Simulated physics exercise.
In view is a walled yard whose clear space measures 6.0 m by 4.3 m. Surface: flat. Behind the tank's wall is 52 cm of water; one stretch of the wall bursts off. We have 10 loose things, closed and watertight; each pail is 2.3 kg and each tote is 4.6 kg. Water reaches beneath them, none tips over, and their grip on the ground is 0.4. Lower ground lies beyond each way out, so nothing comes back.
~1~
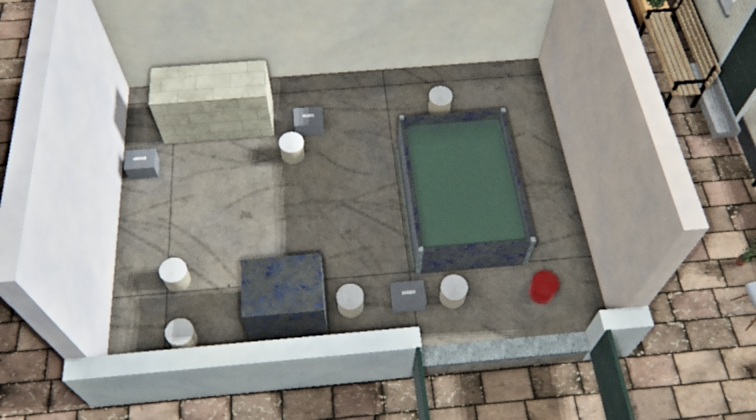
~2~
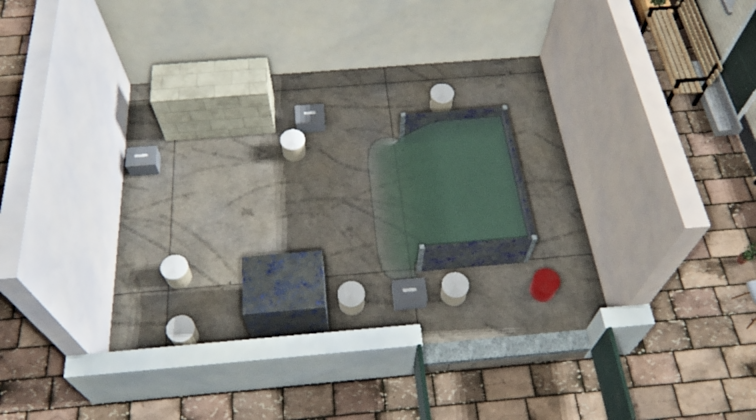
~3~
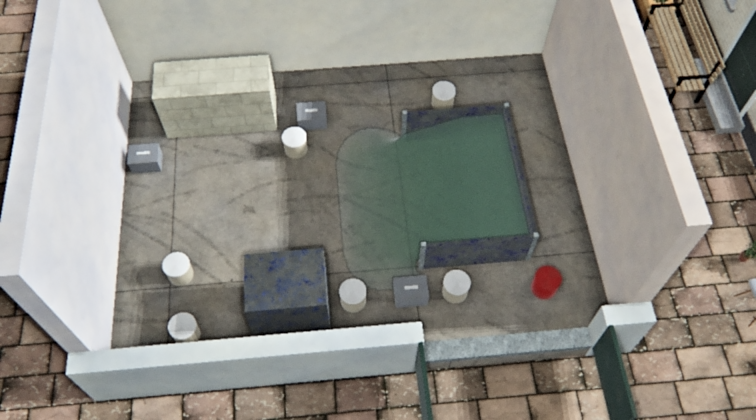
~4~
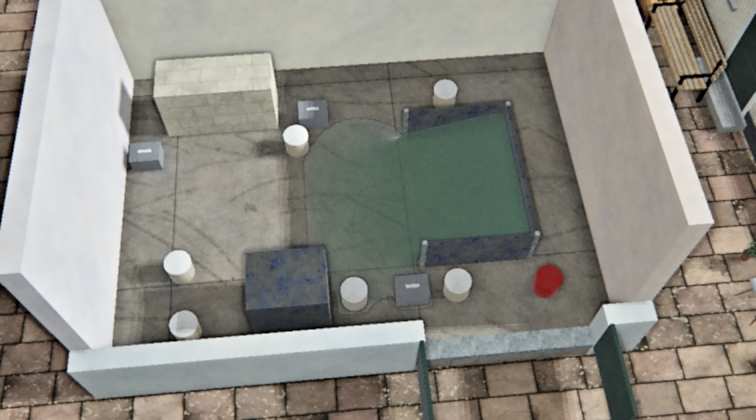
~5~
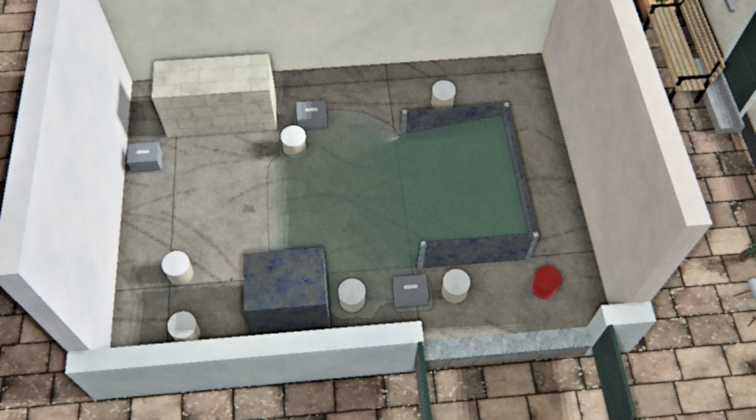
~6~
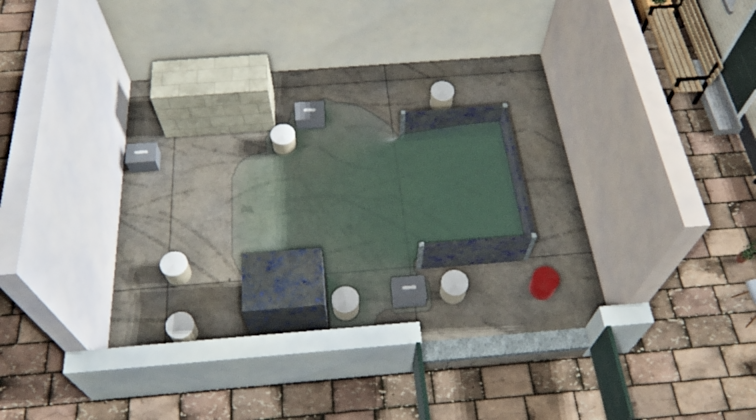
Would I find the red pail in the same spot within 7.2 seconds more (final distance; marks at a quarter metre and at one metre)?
Prediction - the red pail is displaced a little.
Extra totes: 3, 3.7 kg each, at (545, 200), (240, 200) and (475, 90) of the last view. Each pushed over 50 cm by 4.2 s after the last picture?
First within, then beyond, then within.
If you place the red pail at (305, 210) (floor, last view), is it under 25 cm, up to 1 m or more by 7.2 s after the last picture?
Put there, it wanders off a long way.
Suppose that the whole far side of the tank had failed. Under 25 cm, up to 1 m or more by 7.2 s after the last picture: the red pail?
The answer: The red pail is taken far off.
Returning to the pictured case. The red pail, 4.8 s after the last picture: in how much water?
I'd put it at about 2 cm.
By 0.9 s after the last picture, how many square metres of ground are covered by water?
Some 14 m2 of it.
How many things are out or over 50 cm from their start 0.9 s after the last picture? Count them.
The count is 3.
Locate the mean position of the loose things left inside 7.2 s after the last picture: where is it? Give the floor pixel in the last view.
Mean position: Approximately (420, 167).
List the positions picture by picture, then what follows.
In the first frame, the red pail at (546, 283), on the bottom; 2.5 m2 under water; 0 of 10 have shifted.
In the second frame, the red pail at (547, 280) rests on the ground; 3.4 m2 under water; 0 of 10 have shifted.
In the third frame, the red pail at (548, 278) rests on the ground; water covers 4.5 m2; 0 of 10 have shifted.
In the fourth frame, the red pail at (550, 277) rests on the ground; 5.7 m2 under water; 0 of 10 have shifted.
In the fifth frame, the red pail at (548, 278), on the bottom; 7.0 m2 under water; 0 of 10 have shifted.
In the sixth frame, the red pail at (546, 279) rests on the ground; 8.2 m2 under water; 2 of 10 have shifted.
Then, 0.9 s after the last picture the red pail is near (546, 279), 0.0 m from its start, aground; 0 of 10 are out; 3 afloat.
Then, 2.8 s after the last picture the red pail is near (546, 279), 0.0 m from its start, aground; 0 of 10 are out; 4 afloat.
Then, 4.8 s after the last picture the red pail is near (546, 279), 0.0 m from its start, aground; 0 of 10 are out; 6 afloat.
Then, 7.2 s after the last picture the red pail is near (572, 234), 0.7 m from its start, afloat; 1 of 10 are out; 8 afloat.
